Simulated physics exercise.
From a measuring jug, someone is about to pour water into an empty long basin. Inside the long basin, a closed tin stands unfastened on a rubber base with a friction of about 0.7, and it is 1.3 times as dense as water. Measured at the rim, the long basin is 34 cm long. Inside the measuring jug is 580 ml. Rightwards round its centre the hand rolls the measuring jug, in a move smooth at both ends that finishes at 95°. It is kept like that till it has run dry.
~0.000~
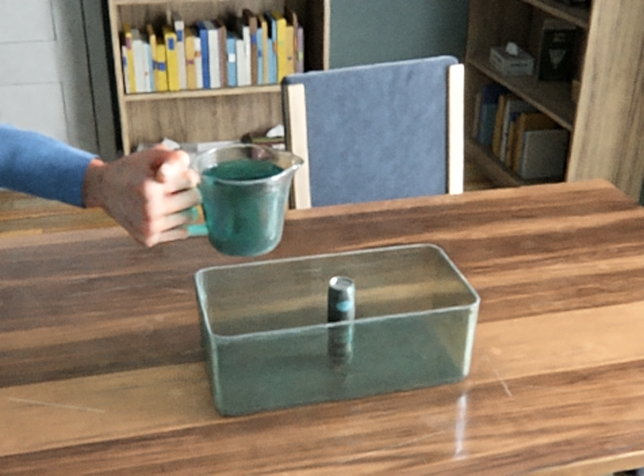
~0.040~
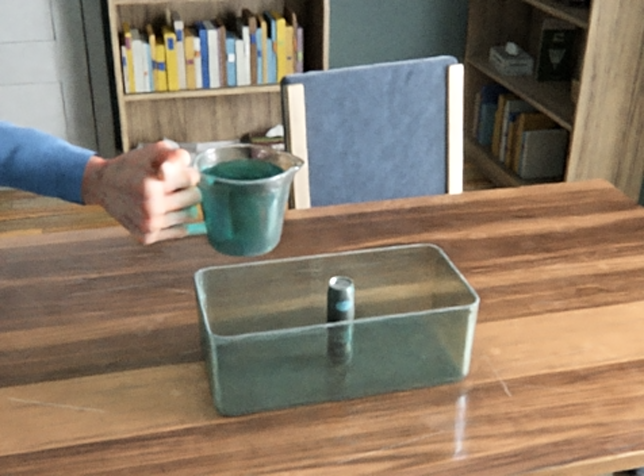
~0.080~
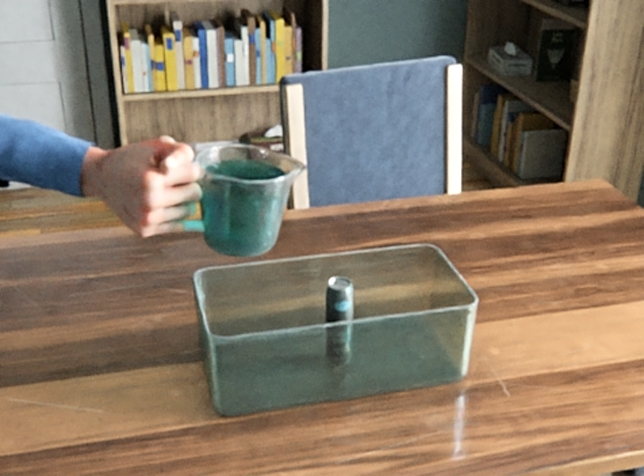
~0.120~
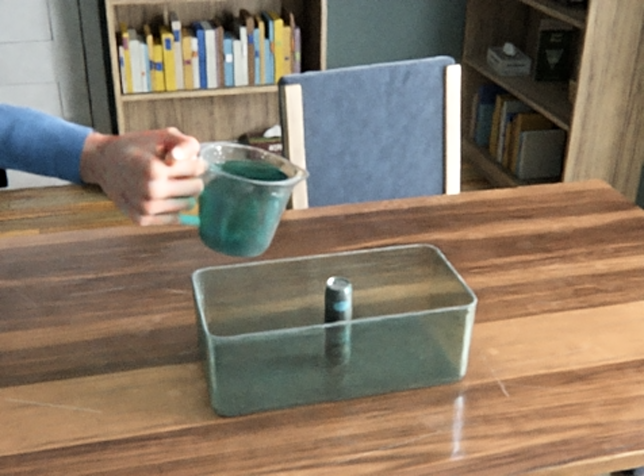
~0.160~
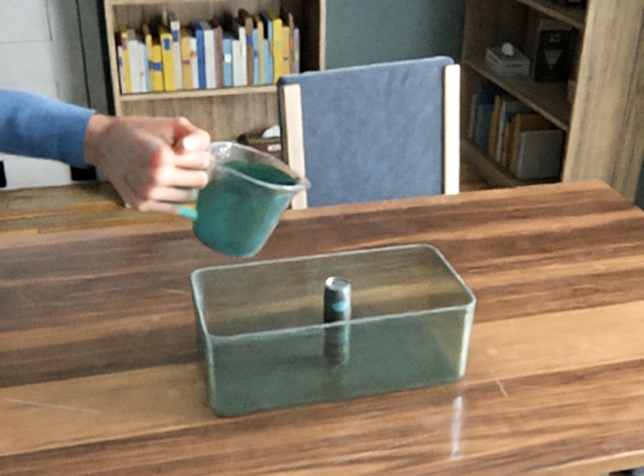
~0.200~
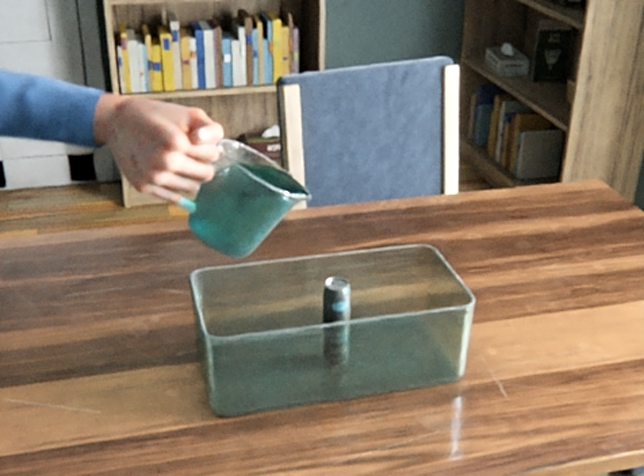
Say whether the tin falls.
It's bound to be brought down.
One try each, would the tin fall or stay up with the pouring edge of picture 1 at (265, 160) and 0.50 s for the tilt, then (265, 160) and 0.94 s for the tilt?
Run one: It does not tip. Run two: It does not tip.
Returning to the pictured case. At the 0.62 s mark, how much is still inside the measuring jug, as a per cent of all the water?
12 %.
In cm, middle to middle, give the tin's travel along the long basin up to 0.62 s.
Centre to centre, close to 0 cm.
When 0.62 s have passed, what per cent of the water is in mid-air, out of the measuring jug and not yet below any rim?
About 12 per cent.
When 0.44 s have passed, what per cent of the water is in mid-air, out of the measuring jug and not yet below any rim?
Near 32 per cent at that time.
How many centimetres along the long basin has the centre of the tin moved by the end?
The middle of the tin ends some 8.0 cm along the basin.
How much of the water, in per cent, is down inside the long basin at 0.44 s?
Some 22 per cent.
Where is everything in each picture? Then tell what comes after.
It leans 0°; its right rim is at (304, 159); the water meets the walls at (197, 178) and (288, 170); the long basin's rim runs from (202, 304) to (458, 273); the tin's top is at (341, 287), in the first picture.
It leans 1°; its right rim is at (305, 160); the water meets the walls at (197, 177) and (288, 170), in the second picture.
It leans 6°; its right rim is at (306, 165); the water meets the walls at (200, 175) and (288, 171), in the third picture.
It leans 13°; its right rim is at (309, 172); the water meets the walls at (201, 174) and (291, 174), in the fourth picture.
It leans 22°; its right rim is at (311, 183); the water meets the walls at (204, 176) and (297, 178), in the fifth picture.
It leans 33°; its right rim is at (311, 195); the water meets the walls at (199, 191) and (307, 186); 1 per cent is over the edge, in the sixth picture.
After 0.44 s the tilt is 92° and 45 per cent is still to pour; the tin stands where it began.
After 0.62 s the tilt is 95° and 12 per cent is still to pour; the tin stands where it began.
After 0.80 s the tilt is 95° and 2 per cent is still to pour; the tin leans 40°.
After 1.00 s the tilt is 95° and 0 per cent is still to pour; the tin lies on its side.
In the end the tin lies on its side.
